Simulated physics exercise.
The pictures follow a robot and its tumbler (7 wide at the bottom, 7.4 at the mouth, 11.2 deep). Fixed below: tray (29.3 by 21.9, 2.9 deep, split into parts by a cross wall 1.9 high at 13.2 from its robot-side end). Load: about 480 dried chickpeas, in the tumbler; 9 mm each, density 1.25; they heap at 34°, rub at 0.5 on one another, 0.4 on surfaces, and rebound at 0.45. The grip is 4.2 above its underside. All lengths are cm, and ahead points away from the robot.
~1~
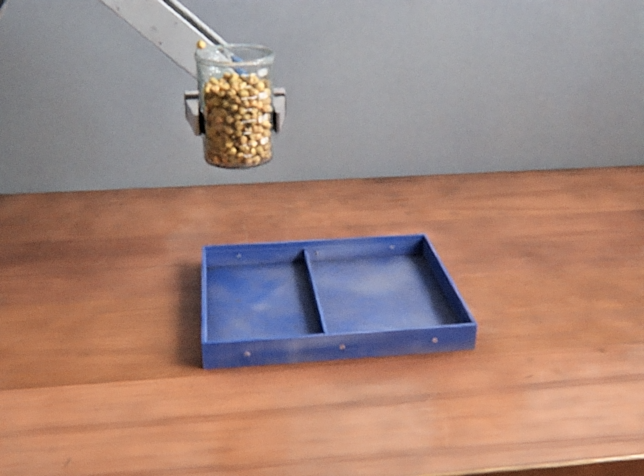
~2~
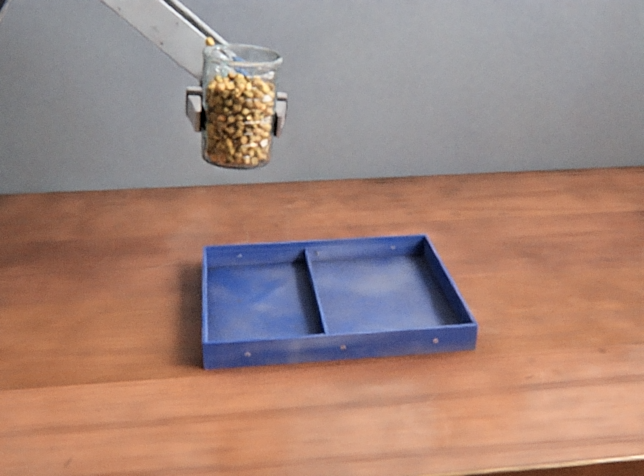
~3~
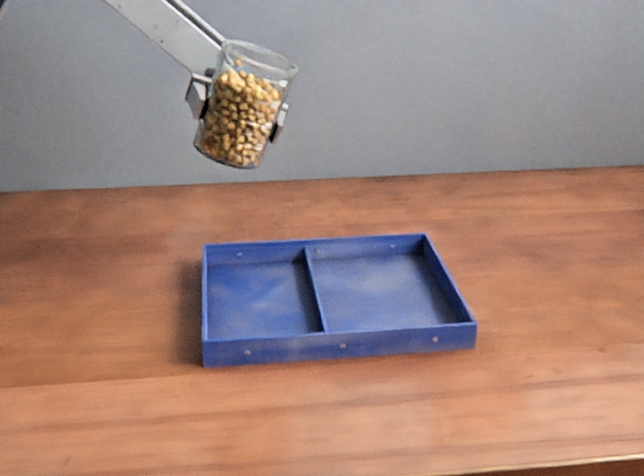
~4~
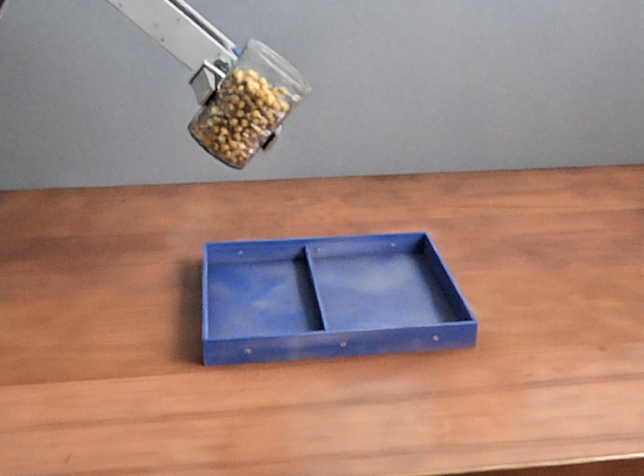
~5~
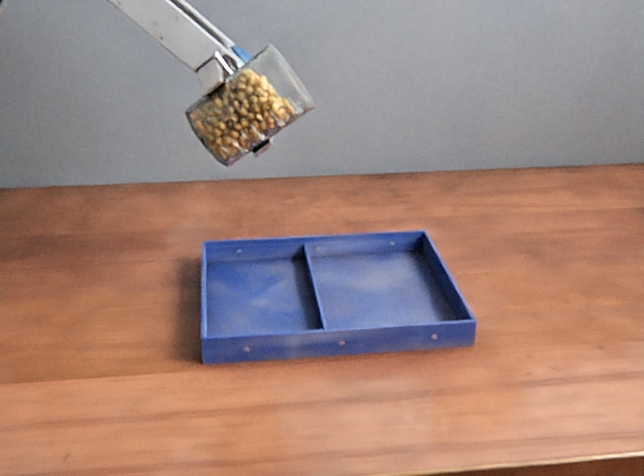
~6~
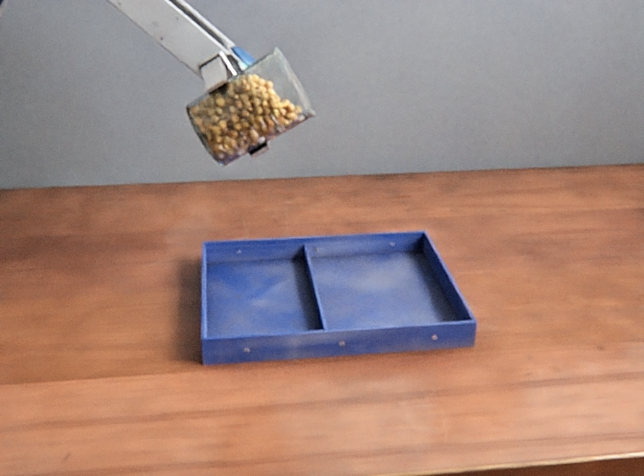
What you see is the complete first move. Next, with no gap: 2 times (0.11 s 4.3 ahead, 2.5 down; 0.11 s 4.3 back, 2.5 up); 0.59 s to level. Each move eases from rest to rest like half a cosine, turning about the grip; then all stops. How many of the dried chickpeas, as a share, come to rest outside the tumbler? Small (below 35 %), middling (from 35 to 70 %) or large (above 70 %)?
Answer: Small; below 35 % of the dried chickpeas finish outside the tumbler.
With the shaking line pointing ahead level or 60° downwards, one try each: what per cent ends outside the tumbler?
About 30 and 0 per cent.
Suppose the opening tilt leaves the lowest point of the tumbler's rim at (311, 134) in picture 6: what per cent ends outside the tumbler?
About 35 per cent.
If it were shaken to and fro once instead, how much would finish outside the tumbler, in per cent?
It would be near 5 per cent.
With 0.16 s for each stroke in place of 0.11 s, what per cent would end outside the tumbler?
In that case some 0 per cent.
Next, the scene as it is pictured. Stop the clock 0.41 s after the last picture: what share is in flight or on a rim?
About 3 per cent.
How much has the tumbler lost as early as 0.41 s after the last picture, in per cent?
Some 5 per cent.
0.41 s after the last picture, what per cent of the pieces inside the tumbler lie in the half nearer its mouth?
About 40 per cent.
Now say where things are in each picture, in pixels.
Tumbler middle at (237, 108), level; upper third of the load around (236, 93), from x 200 to 265, top at y 45; 480 in the tumbler, in the first picture.
Tumbler middle at (239, 108), tilted 6° forward; upper third of the load around (239, 93), from x 210 to 270, top at y 40, in the second picture.
Tumbler middle at (243, 107), tilted 21° forward; upper third of the load around (242, 93), from x 200 to 280, top at y 60, in the third picture.
Tumbler middle at (247, 108), tilted 39° forward; upper third of the load around (248, 94), from x 195 to 285, top at y 70, in the fourth picture.
Tumbler middle at (249, 108), tilted 54° forward; upper third of the load around (247, 95), from x 195 to 290, top at y 75, in the fifth picture.
Tumbler middle at (249, 110), tilted 60° forward; upper third of the load around (247, 98), from x 195 to 300, top at y 80; 480 in the tumbler, in the sixth picture.
Then, 0.41 s later, tilted 60° forward, highest piece 27 above the table; 449 in the tumbler, 15 in the far-side part, 2 in the robot-side part, 14 in flight or on a rim.
Then, 0.82 s later, tilted 16° forward, highest piece 30 above the table; 436 in the tumbler, 32 in the far-side part, 9 in the robot-side part, 2 on the table or floor, 1 in flight or on a rim.
Then, 1.23 s later, level, highest piece 30 above the table; 436 in the tumbler, 32 in the far-side part, 9 in the robot-side part, 3 on the table or floor.
Then, 2.28 s later, level, highest piece 30 above the table; 436 in the tumbler, 32 in the far-side part, 9 in the robot-side part, 3 on the table or floor.
At rest, 436 in the tumbler, 32 in the far-side part, 9 in the robot-side part, 3 on the table or floor. That is 9 % outside the tumbler.
